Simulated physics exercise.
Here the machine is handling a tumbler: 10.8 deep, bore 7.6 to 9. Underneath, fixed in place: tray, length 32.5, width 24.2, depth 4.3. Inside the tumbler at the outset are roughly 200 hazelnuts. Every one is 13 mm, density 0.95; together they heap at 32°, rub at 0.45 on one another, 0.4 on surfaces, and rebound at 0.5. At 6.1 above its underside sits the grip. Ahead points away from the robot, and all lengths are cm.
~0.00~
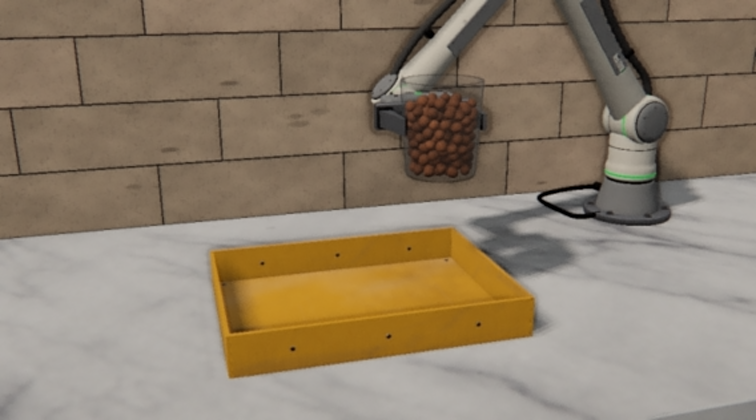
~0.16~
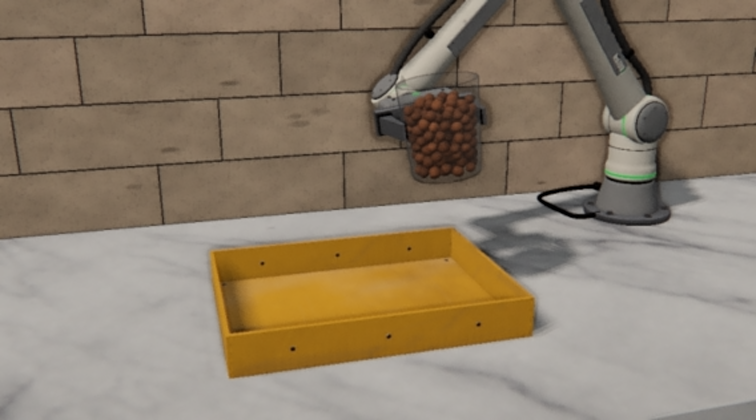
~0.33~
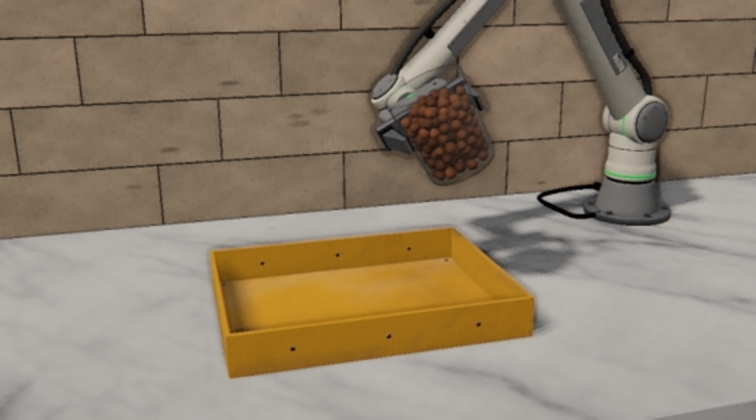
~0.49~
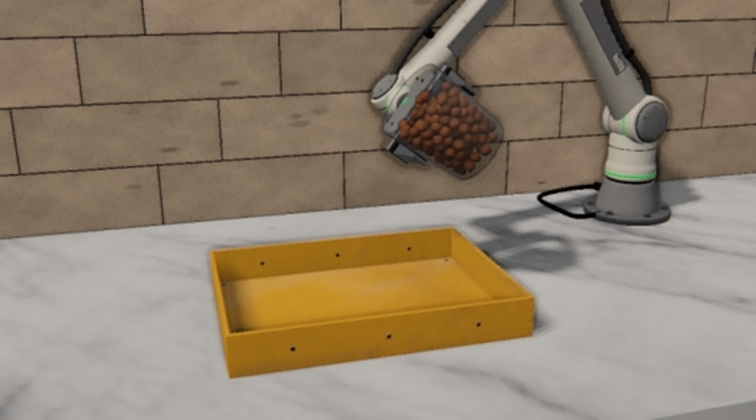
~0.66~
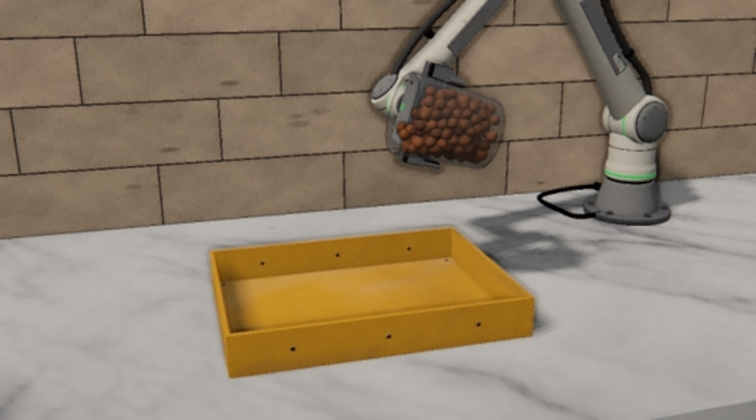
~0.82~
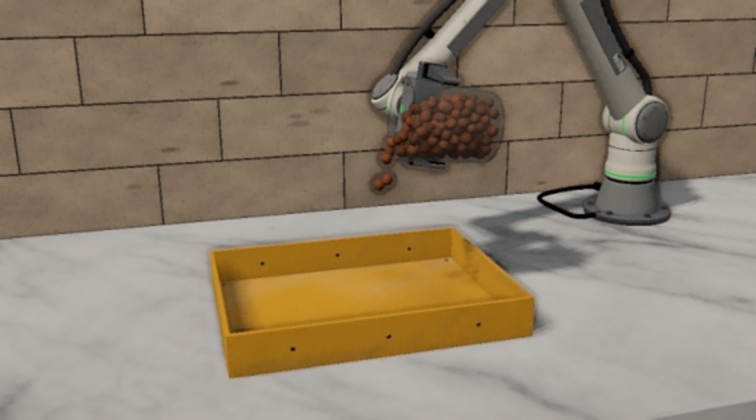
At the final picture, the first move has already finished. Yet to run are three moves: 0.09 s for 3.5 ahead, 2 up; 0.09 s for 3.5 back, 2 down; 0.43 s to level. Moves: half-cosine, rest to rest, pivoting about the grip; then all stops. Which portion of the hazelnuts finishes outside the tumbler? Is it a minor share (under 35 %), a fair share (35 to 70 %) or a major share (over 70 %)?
It is a major share.
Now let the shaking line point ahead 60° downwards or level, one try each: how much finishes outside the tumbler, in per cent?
Near 20 and 65 percent respectively.
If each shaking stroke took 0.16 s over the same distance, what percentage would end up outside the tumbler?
That change gives some 35 percent.
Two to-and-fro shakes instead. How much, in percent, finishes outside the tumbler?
In that case it would be roughly 90 per cent.
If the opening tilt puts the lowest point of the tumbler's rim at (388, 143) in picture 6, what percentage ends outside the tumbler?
Roughly 55 percent, give or take.
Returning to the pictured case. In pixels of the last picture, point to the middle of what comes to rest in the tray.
It ends up close to (274, 310).
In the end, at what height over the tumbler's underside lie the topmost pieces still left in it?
I'd put it at close to 4.0 centimetres.
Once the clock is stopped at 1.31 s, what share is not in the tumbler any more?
Close to 85 per cent of the load is out at that point.
After 1.06 s, tilted 77° forward, highest piece 23 above the table; 43 in the tumbler, 6 in the tray, 152 in flight or on a rim.
After 1.31 s, tilted 15° forward, highest piece 23 above the table; 166 in the tray, 33 in the tumbler, 1 on the table or floor, 1 in flight or on a rim.
After 1.63 s, level, highest piece 20 above the table; 167 in the tray, 33 in the tumbler, 1 on the table or floor.
After 2.68 s, level, highest piece 20 above the table; 167 in the tray, 33 in the tumbler, 1 on the table or floor.
At rest, 167 in the tray, 33 in the tumbler, 1 on the table or floor. That is 84 % outside the tumbler.
